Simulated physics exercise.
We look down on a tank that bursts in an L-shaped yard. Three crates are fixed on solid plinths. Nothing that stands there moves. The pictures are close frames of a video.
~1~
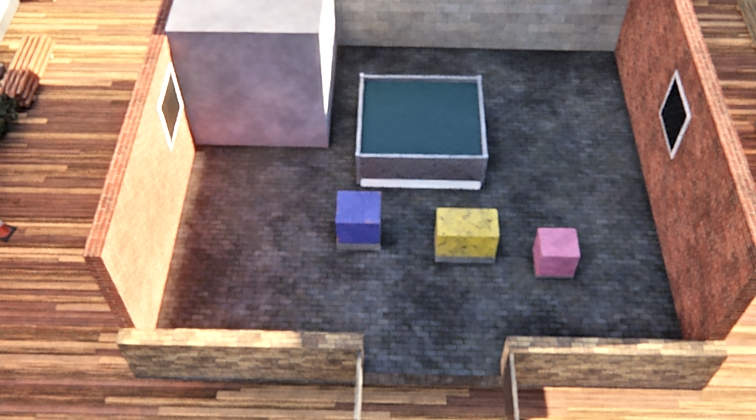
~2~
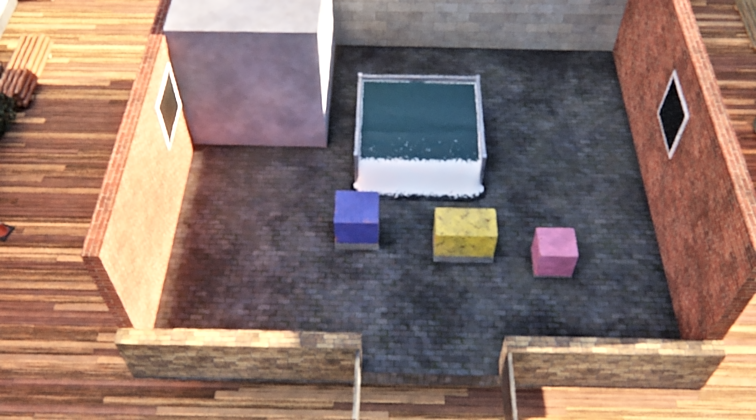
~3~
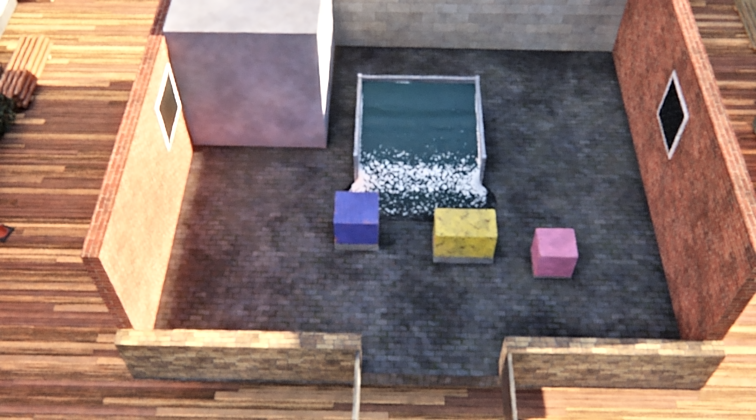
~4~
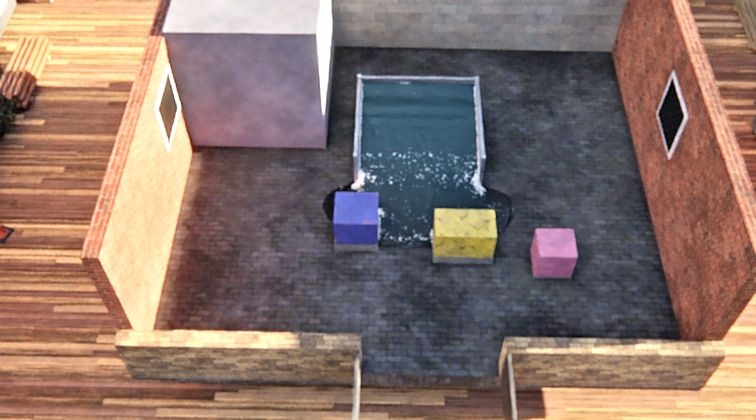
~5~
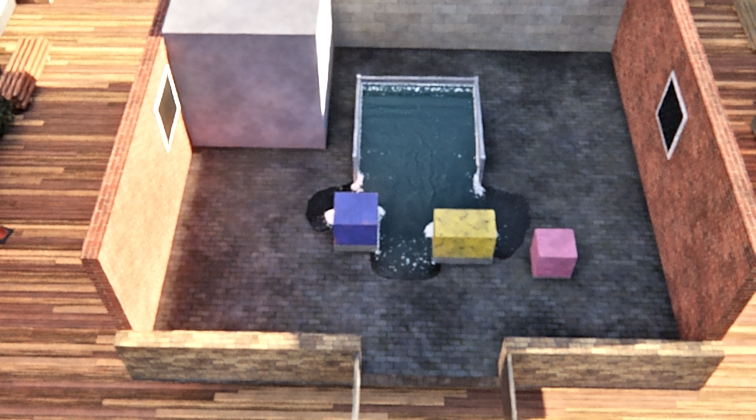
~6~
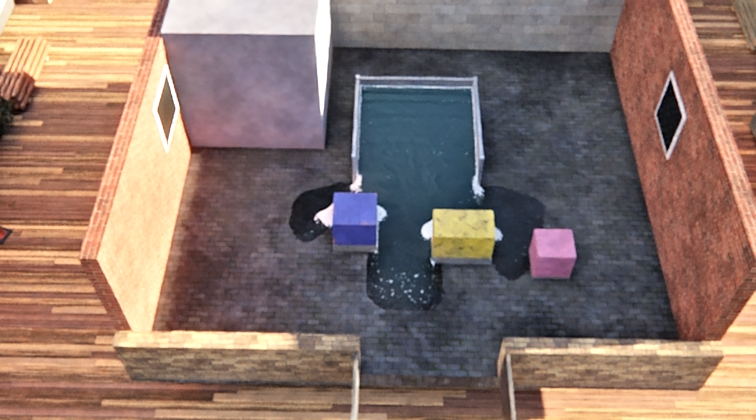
To begin with, a full tank stands still in a walled yard behind blue, yellow and pink blocks. Its front opens and water pours out in white foam, reaching the blue and yellow blocks. The water then flows between and around them, spreading in dark patches across the paving.
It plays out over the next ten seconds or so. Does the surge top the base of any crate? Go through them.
One by one: The yellow crate gets wet; the pink crate gets wet; the blue crate gets wet.
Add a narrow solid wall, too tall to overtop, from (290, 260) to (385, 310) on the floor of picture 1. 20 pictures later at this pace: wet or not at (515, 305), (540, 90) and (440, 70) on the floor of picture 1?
One after the other: Covered, free of water, no water.
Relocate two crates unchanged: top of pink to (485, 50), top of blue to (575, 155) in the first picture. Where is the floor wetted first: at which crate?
I say the yellow-painted one.
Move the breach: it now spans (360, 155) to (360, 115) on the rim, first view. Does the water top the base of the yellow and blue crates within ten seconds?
One by one: The yellow crate is spared; the blue crate remains dry.
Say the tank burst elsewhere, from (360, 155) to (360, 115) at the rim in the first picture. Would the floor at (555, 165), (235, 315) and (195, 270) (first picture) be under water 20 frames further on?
As listed: Not flooded, covered, under water.
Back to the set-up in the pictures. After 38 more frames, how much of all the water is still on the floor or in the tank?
Near 76 in a hundred.
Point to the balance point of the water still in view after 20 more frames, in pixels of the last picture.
Around (422, 220).
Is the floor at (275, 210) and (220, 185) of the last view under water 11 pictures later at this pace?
In turn: Wet, awash.
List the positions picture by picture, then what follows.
In the first picture, the tank at (421, 118) is whole and still.
In the second picture, water pours out at (419, 173) and has run to (484, 189).
In the third picture, water pours out at (418, 175) and has run to (488, 206).
In the fourth picture, the front is at (500, 227), out from the gap at (418, 177).
In the fifth picture, water pours out at (418, 177) and has run to (509, 248).
In the sixth picture, water pours out at (417, 178) and has run to (385, 303).
A moment on, water covers 25 % of the floor; the yellow crate water round its plinth, the pink crate water round its plinth, the blue crate water round its plinth.
Next, water covers 50 % of the floor; the yellow crate water round its plinth, the pink crate water round its plinth, the blue crate water round its plinth.
Then, water covers 60 % of the floor; the yellow crate water round its plinth, the pink crate water round its plinth, the blue crate water round its plinth.
Later, water covers 75 % of the floor; the yellow crate water round its plinth, the pink crate water round its plinth, the blue crate water round its plinth.
In the end, water covers 95 % of the floor; the yellow crate was topped, the pink crate was topped, the blue crate was topped.
